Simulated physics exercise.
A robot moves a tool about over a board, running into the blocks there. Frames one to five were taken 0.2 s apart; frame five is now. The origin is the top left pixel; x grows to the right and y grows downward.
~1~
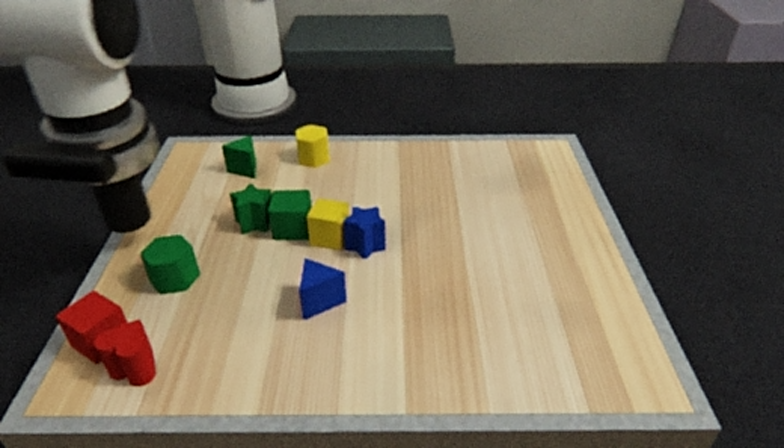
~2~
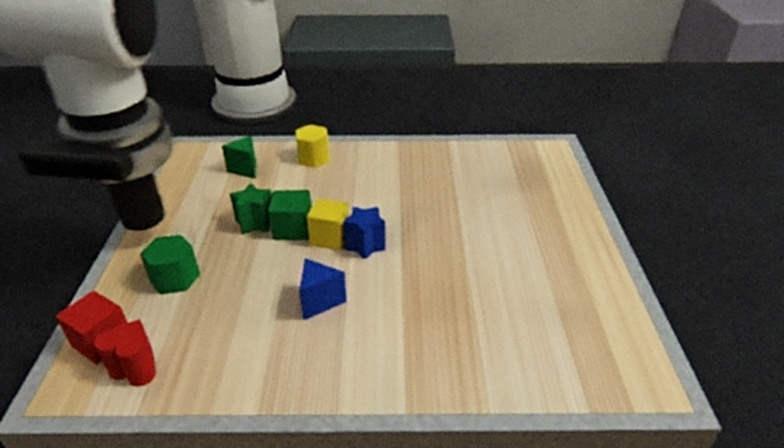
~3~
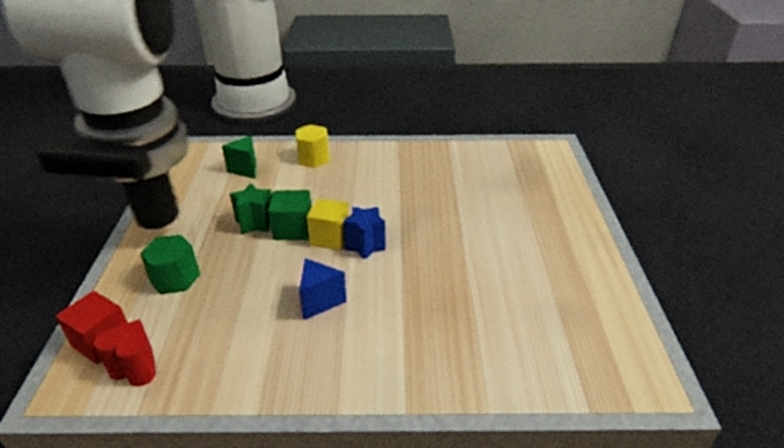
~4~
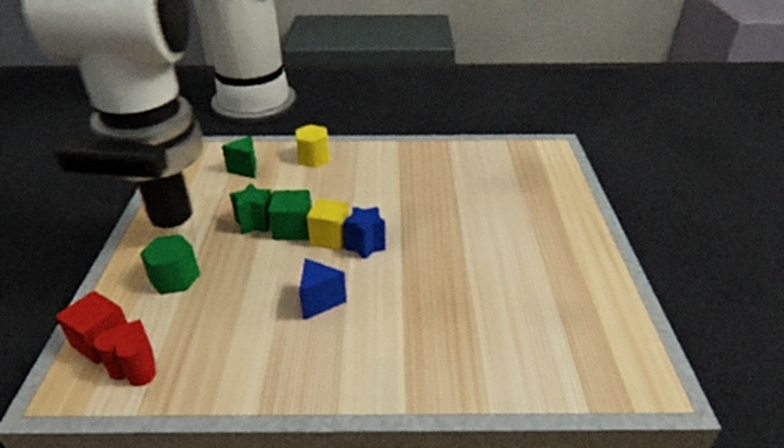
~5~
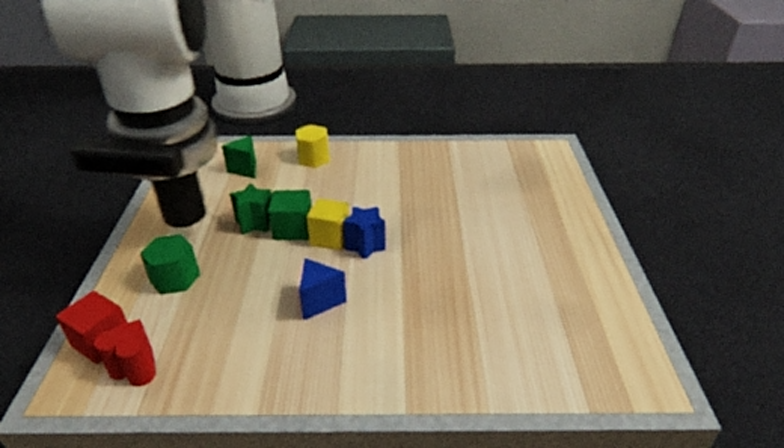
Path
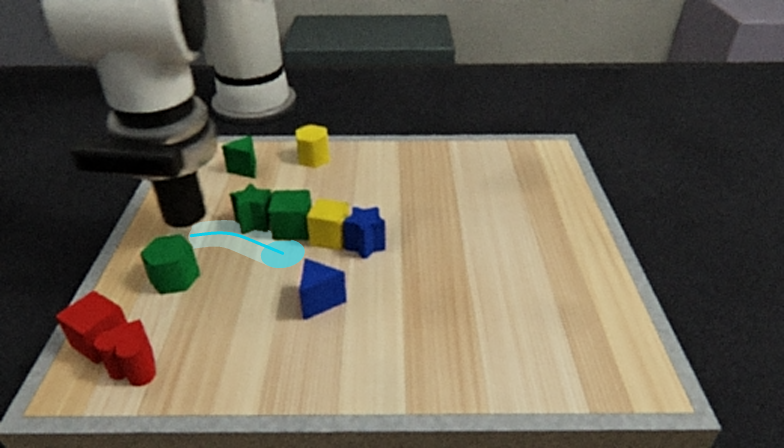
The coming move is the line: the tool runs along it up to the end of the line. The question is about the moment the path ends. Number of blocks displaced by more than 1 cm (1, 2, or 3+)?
Two blocks.
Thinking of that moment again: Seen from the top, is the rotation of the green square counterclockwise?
That would be a no.
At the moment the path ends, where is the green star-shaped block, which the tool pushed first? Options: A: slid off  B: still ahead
A (slid off)
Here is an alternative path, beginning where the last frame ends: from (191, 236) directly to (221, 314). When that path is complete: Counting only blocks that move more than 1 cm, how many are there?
Moved: 1.
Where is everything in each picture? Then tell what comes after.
Tool tip (130, 221); block tops, green hexagonal block (166, 249); green star-shaped block (250, 194); green square (289, 200); yellow square (328, 209), in the first picture.
Tool (144, 219); blocks unchanged, in the second picture.
Tool (158, 218); blocks unchanged, in the third picture.
Tool (172, 217); blocks unchanged, in the fourth picture.
Tool (185, 216); green hexagonal block (166, 249); green star-shaped block (250, 194); green square (289, 200); yellow square (328, 209), in the fifth picture.
Path on the board, from (191, 236) through (226, 233) and (255, 242) to (283, 253).
What follows on the original path. One third of the way, tool (223, 214); green star-shaped block (255, 193).
Two thirds of the way, tool (252, 222); green star-shaped block (267, 193), turned 45° anticlockwise; green square (305, 196), turned 20° clockwise; yellow square (334, 210).
At the end, tool (280, 233); green hexagonal block in place; green star-shaped block (267, 194), turned 55° anticlockwise; green square (305, 196), turned 20° clockwise; yellow square (334, 210).
